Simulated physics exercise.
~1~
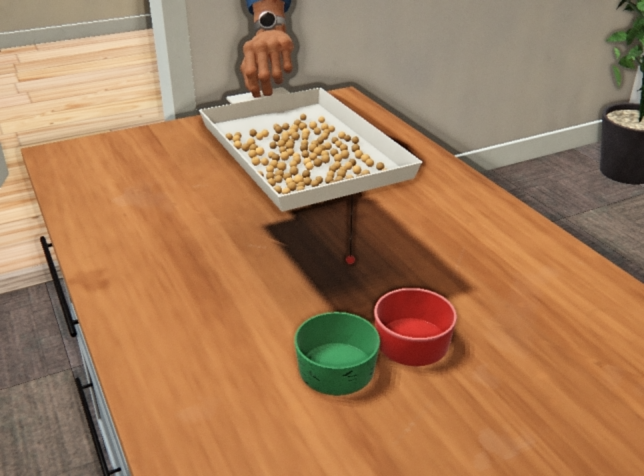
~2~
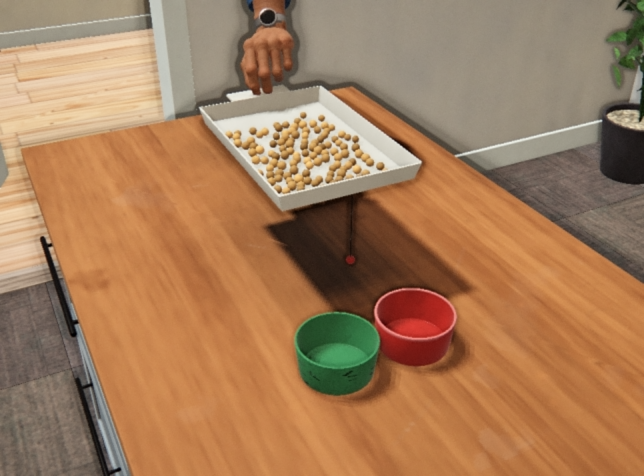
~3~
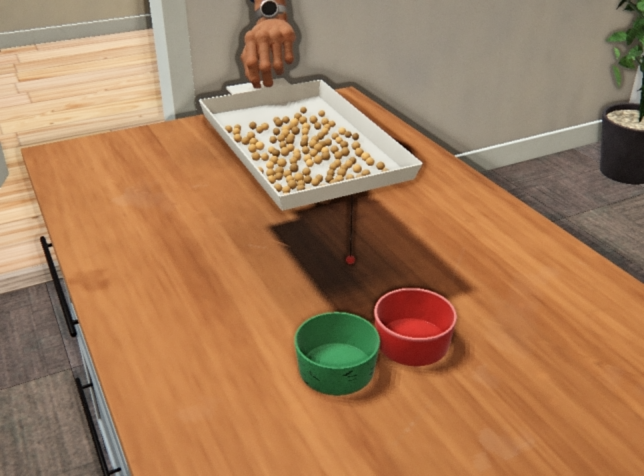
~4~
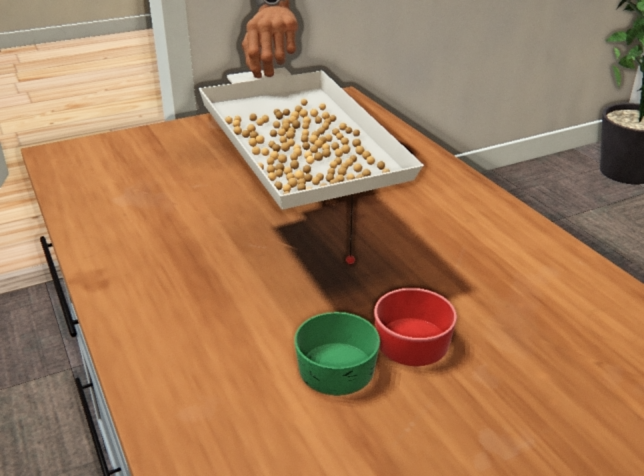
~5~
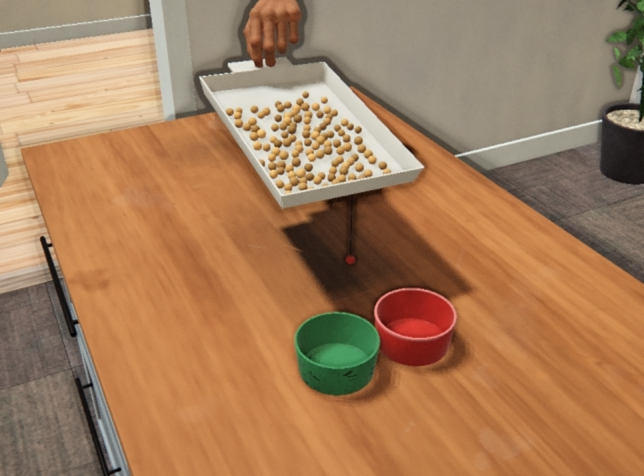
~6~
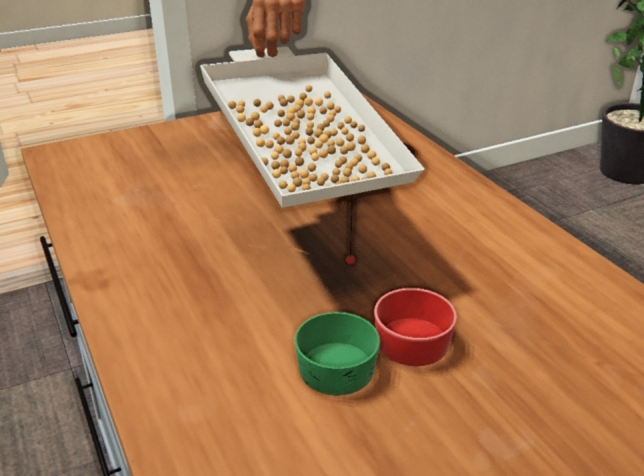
A shallow white tray of small round wooden beads sits level at first, held at its far edge by a hand above a green dish and a red dish on a wooden table. The hand then lifts that far edge steadily, tilting the tray toward the dishes, and the beads shift slightly.
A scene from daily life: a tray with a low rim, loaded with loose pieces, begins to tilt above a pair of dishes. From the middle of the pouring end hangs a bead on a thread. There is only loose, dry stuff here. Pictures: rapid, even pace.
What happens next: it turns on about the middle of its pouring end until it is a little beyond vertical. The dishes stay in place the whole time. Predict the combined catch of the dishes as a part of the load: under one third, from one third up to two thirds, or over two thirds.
Predicted combined catch: Under one third.
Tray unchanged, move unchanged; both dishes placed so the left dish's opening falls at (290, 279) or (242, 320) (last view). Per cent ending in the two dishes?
Roughly 0% the first time and 10% the second time.
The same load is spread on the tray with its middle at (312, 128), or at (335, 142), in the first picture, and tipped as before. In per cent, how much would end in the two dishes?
First try 0 %, second try 0 %.
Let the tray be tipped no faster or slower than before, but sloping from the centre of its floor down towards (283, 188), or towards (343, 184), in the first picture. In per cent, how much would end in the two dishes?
That comes to 0 per cent the first time and 0 per cent the second.
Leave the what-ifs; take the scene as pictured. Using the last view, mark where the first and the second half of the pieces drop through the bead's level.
The early half goes through (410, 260), the late half through (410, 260).
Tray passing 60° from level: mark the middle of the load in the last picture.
Around (360, 161).
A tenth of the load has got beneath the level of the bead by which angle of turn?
80°.
Just after the last frame, tray tipped steeply; almost all on the tray; just a few outside both; just a few in the air.
A moment on, tray tipped past a quarter turn; about a tenth on the tray; the larger part outside both; about a tenth in the air.
Further on, tray tipped past a quarter turn; every one outside both.
When it is over, tray tipped past a quarter turn; not one in the left dish; not one in the right dish; every one outside both.
